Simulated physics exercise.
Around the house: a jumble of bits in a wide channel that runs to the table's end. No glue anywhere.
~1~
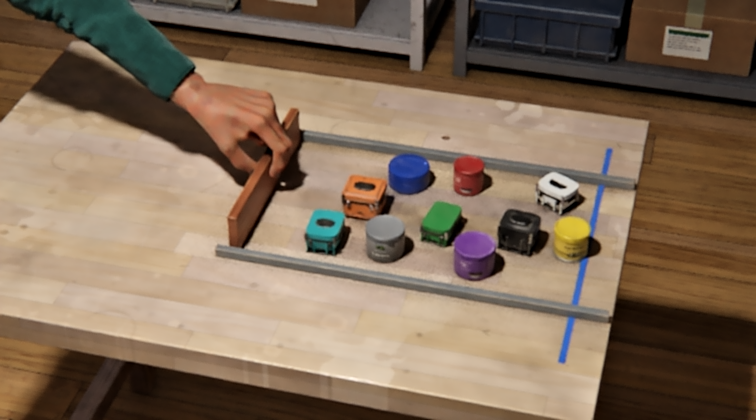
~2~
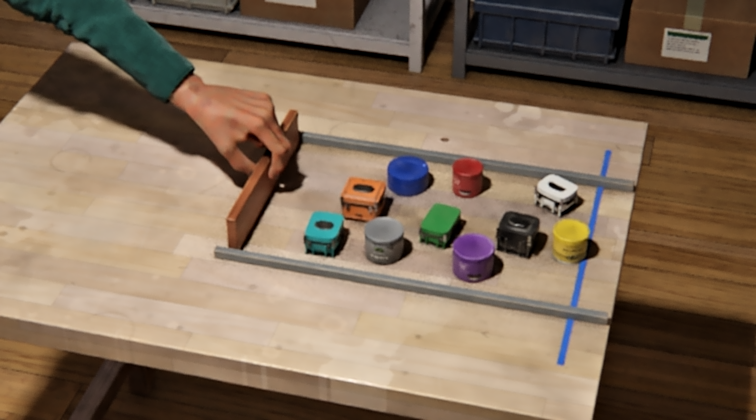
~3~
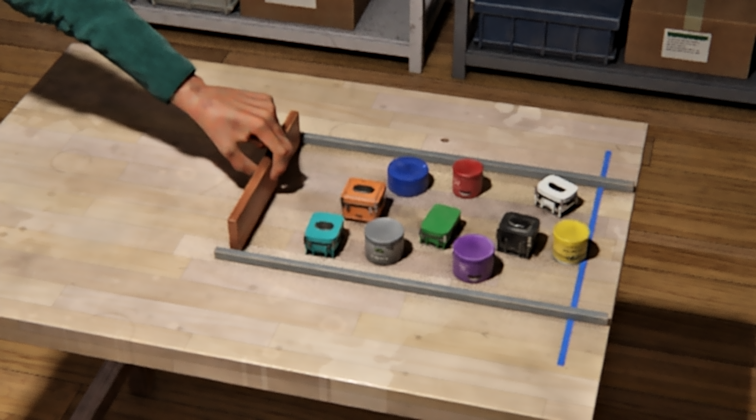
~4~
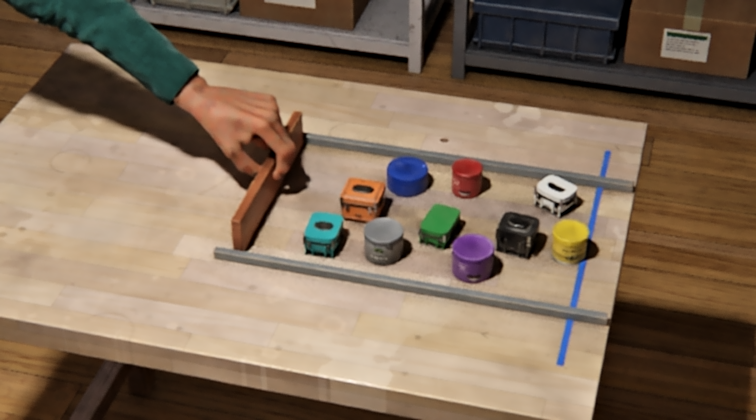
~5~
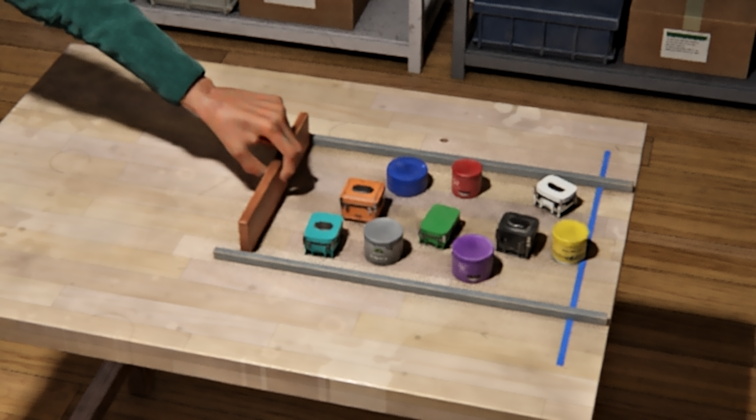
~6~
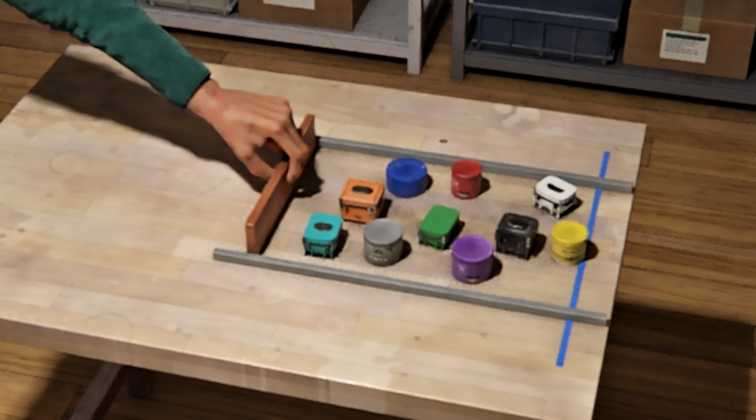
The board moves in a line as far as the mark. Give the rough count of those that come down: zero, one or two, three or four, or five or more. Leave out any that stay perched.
The number that fall off is five or more.
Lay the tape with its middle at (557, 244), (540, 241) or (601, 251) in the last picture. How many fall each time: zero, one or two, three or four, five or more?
One after another: 3 or 4; 3 or 4; five or over.
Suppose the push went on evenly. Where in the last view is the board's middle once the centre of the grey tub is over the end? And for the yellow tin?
For the grey tub at (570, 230), for the yellow tin at (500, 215).
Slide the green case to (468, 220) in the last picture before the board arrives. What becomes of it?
It tumbles off.
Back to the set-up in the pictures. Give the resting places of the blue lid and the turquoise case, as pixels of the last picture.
First (614, 213), then (594, 281).
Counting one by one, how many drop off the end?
In all, 6 of them.
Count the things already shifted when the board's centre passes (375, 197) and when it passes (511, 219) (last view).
At the one place 4, at the other 10.
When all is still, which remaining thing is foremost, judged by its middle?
It is the red tub.
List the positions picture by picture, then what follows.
The first picture shows yellow tin (571, 240); white case (558, 194); black case (519, 232); board (266, 176); tape (588, 245).
The second picture shows white case (556, 196); grey tub (384, 241).
The third picture shows black case (518, 234); red tub (468, 179).
The fourth picture shows yellow tin (570, 242); board (270, 179).
The fifth picture shows white case (556, 197); purple tub (473, 259).
The sixth picture shows yellow tin (569, 243); white case (555, 197); black case (517, 235); board (282, 183); tape (586, 248).
Soon after, none off yet; yellow tin at rest near (569, 243); white case at rest near (555, 197); black case at rest near (517, 235).
After that, none off yet; yellow tin displaced about its own width near (605, 249); white case displaced about its own width near (576, 202); black case displaced about its own width near (569, 242).
In the end, the number that fall off is five or more; gone, grey tub, green case, purple tub, black case, white case and yellow tin.
